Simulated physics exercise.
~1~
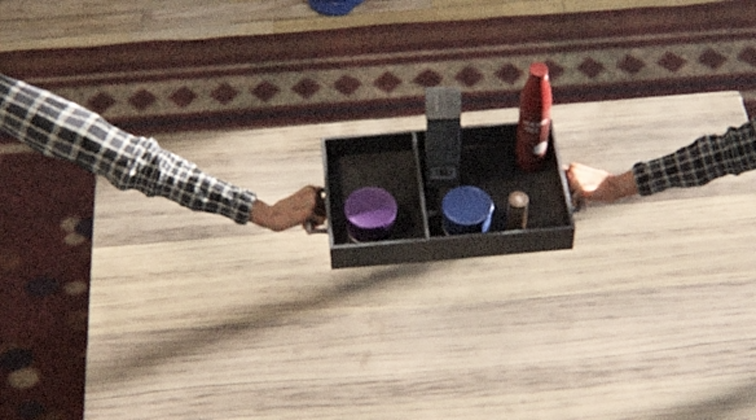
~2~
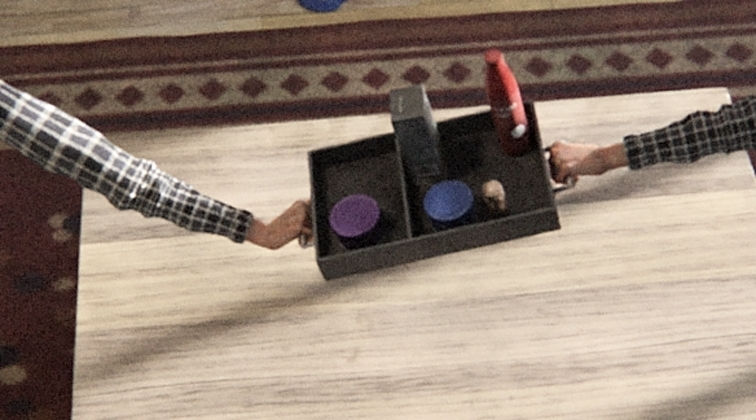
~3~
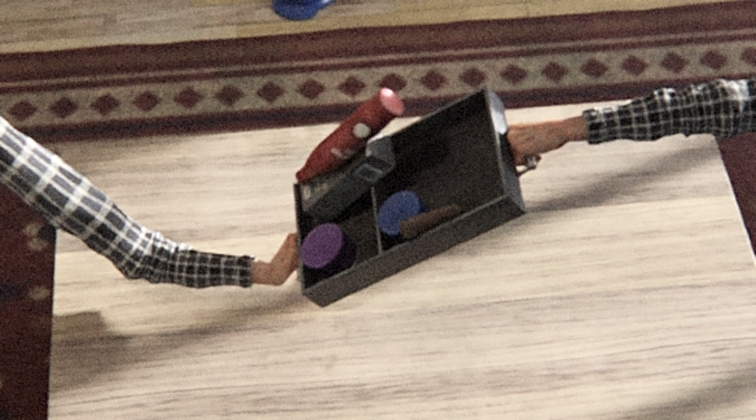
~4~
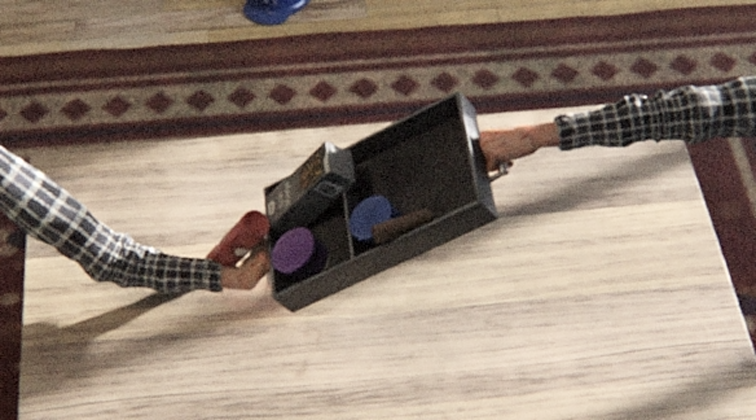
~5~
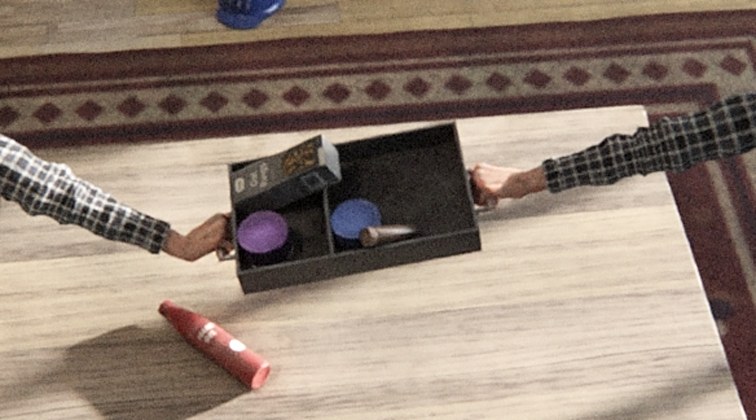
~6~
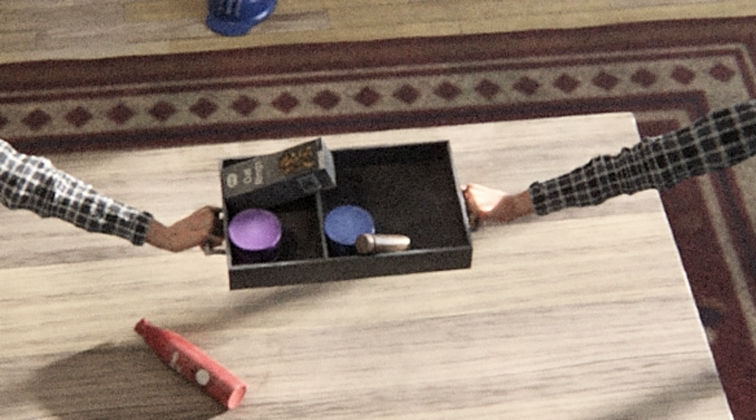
A black two-part crate is held by a hand at each end above a pale wooden table, seen from above, with a patterned red rug beyond. Inside, a purple tub sits at left, a blue tub and small brown shaker sit farther right, and a grey carton and tall red bottle stand behind. The hands tilt the crate down to the left, and the bottle, carton and shaker topple. The bottle drops out past the left end as the crate levels. Finally, the bottle lies on the table, while the tipped carton, shaker and both tubs remain inside.
